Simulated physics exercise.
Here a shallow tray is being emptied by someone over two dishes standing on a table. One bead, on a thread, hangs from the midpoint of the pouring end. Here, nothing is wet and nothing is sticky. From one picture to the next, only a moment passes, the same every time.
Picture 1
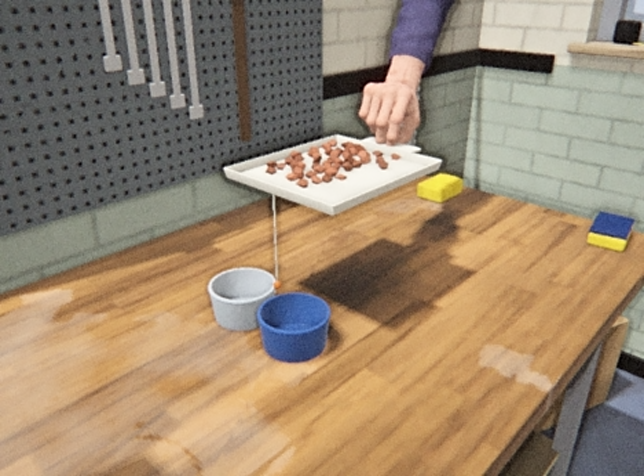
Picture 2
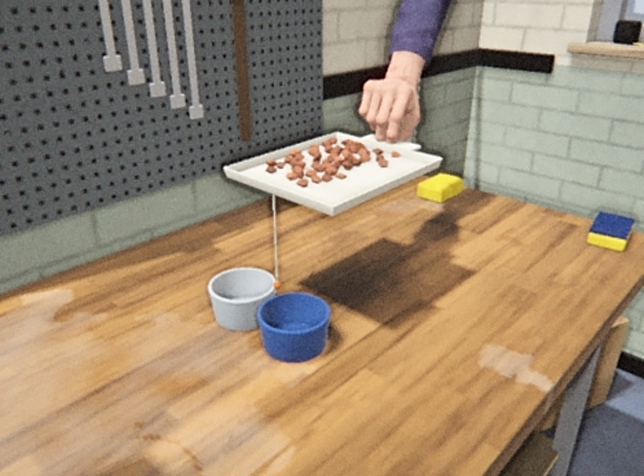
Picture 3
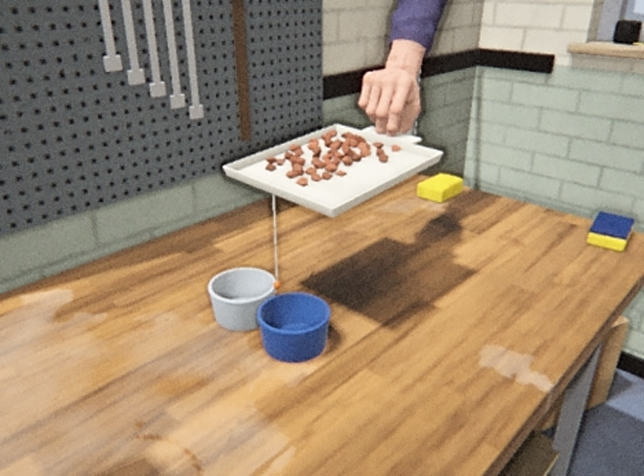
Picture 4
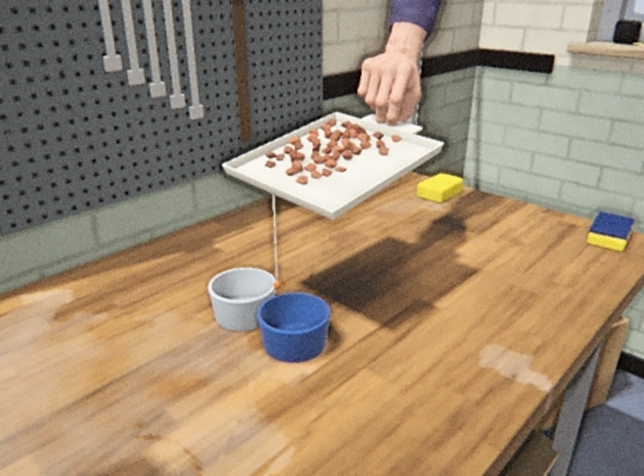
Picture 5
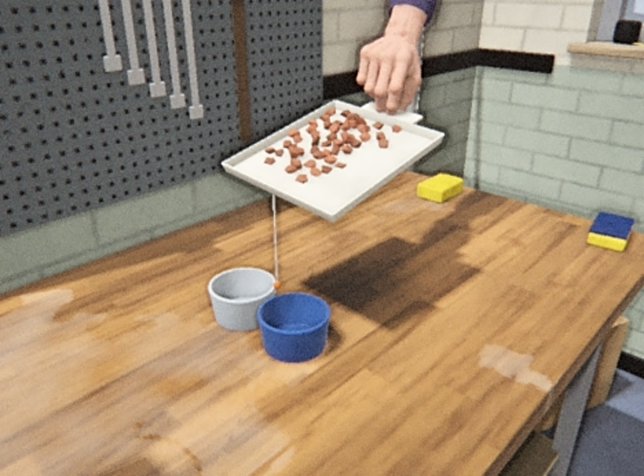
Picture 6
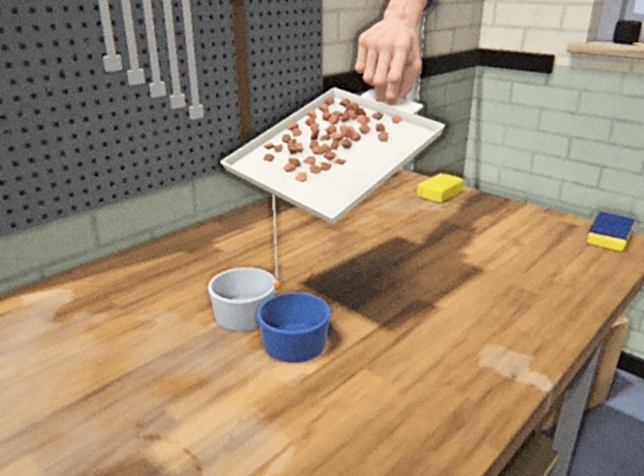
A hand gripped a pale shallow tray scattered with reddish-brown bits above two small dishes, one grey and one blue, then slowly raised its far side, slanting it toward the dishes while the bits stayed on.
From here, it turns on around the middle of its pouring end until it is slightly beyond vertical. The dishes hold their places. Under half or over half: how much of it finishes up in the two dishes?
Under half.
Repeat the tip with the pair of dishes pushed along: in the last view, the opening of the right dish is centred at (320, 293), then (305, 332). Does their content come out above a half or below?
Earlier try a minority share, later try a majority share.
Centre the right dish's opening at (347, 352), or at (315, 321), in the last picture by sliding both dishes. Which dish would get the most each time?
First place: The leftmost one; second place: The rightmost one.
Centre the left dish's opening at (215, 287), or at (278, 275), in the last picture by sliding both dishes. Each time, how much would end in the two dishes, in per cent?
Trial 1 near 40 percent, trial 2 near 10 percent.
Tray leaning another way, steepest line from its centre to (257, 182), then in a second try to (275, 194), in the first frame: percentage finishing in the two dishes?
The first comes to 70 %, while the second comes to 50 %.
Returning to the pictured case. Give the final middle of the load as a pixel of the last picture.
The centre comes to rest close to (298, 359).
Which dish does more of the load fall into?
The fuller one is the one on the right.
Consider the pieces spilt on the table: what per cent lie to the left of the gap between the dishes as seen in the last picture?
About 30 %.
Soon, tray tipped steeply; most on the tray; a stray few in the right dish; about a quarter in the air.
A while on, tray tipped past a quarter turn; about a third on the tray; a small part in the right dish; about half outside both; a small part in the air.
Towards the end, tray tipped past a quarter turn; about a third in the right dish; about two thirds outside both.
Finally, tray tipped past a quarter turn; about a third in the right dish; none in the left dish; about two thirds outside both.
